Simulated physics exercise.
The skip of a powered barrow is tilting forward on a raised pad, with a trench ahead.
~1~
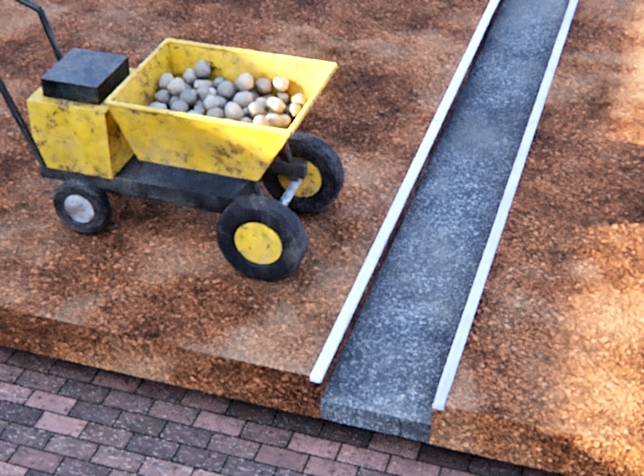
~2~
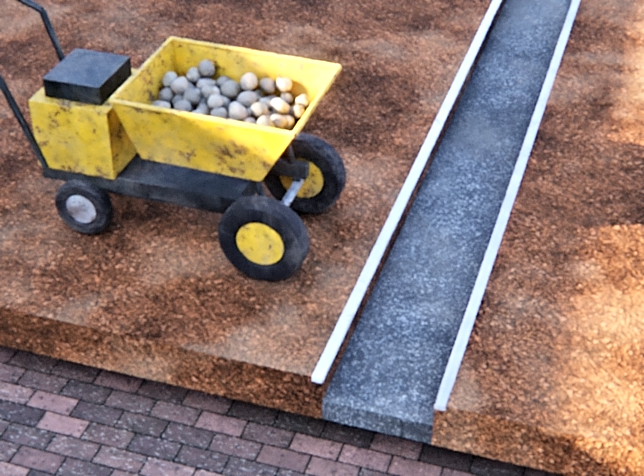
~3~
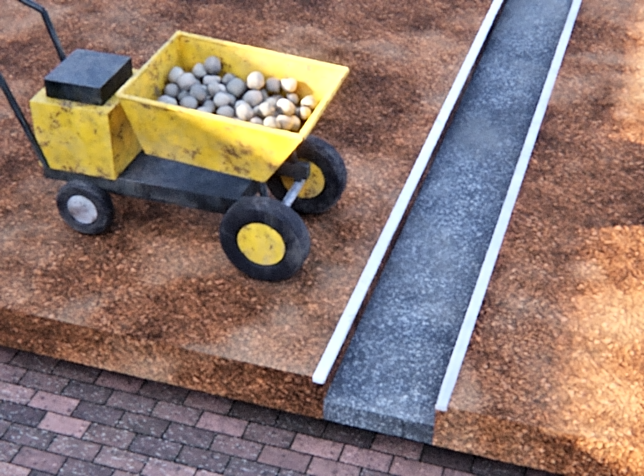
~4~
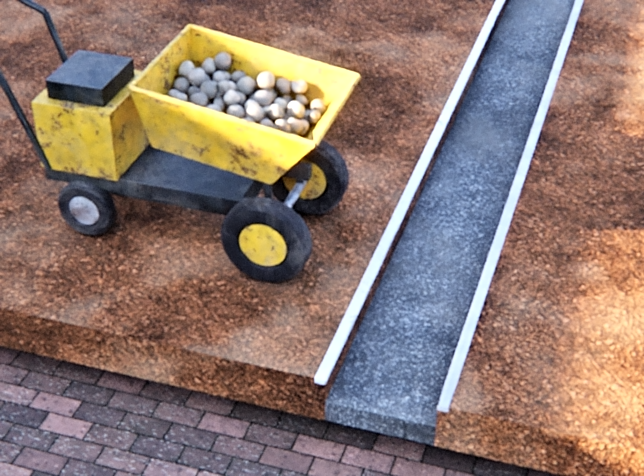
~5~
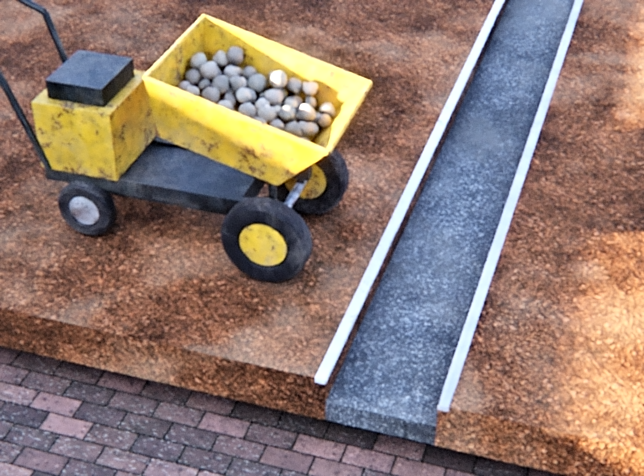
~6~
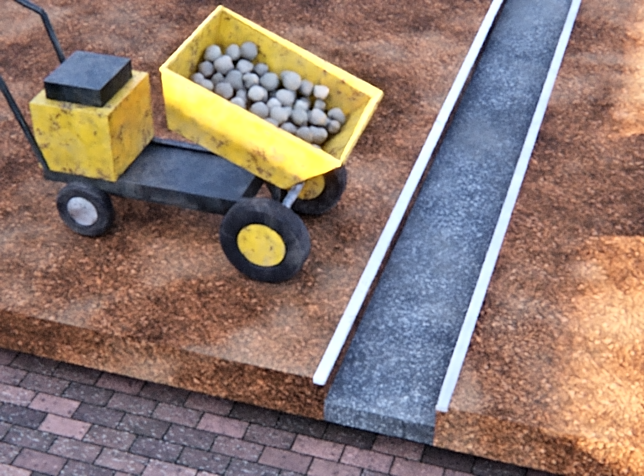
A yellow powered barrow with black tyres and a dark box on its rear body stands at left on a raised, rusty-brown pad edged by brick paving, seen from above at an angle. Rounded grey and tan pebbles lie in its skip, while a shallow grey trench with pale edges runs up the right. The skip tilts steadily forward and rightward, its back rising, as the wheels stay put and the view barely shifts.
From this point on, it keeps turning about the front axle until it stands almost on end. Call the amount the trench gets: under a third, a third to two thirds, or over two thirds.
Amount in the trench: Over two thirds.
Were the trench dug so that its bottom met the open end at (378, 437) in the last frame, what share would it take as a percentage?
100 per cent, roughly.
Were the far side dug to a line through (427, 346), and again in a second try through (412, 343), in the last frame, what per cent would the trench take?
The share would be 60 % first and 50 % second.
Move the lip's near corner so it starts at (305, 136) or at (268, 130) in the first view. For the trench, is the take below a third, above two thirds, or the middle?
For the first position, over two thirds; for the second, more than two thirds.
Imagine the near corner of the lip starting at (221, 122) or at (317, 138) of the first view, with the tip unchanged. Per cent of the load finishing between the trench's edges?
About 70 per cent, then about 70 per cent.
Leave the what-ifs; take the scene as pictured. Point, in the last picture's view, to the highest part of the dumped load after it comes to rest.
Close to (456, 263).
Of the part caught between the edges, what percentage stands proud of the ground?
Roughly 25 in a hundred.
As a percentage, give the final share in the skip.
I'd say around 0 per cent.
Soon, skip tipped steeply; all in the skip.
A while on, skip tipped right over; most in the skip; about a quarter in or heaped over the trench; a stray few falling.
Towards the end, skip tipped right over; a small part in the skip; most in or heaped over the trench; a small part beyond it.
Finally, skip tipped right over; a stray few in the skip; nearly all in or heaped over the trench; a small part beyond it.
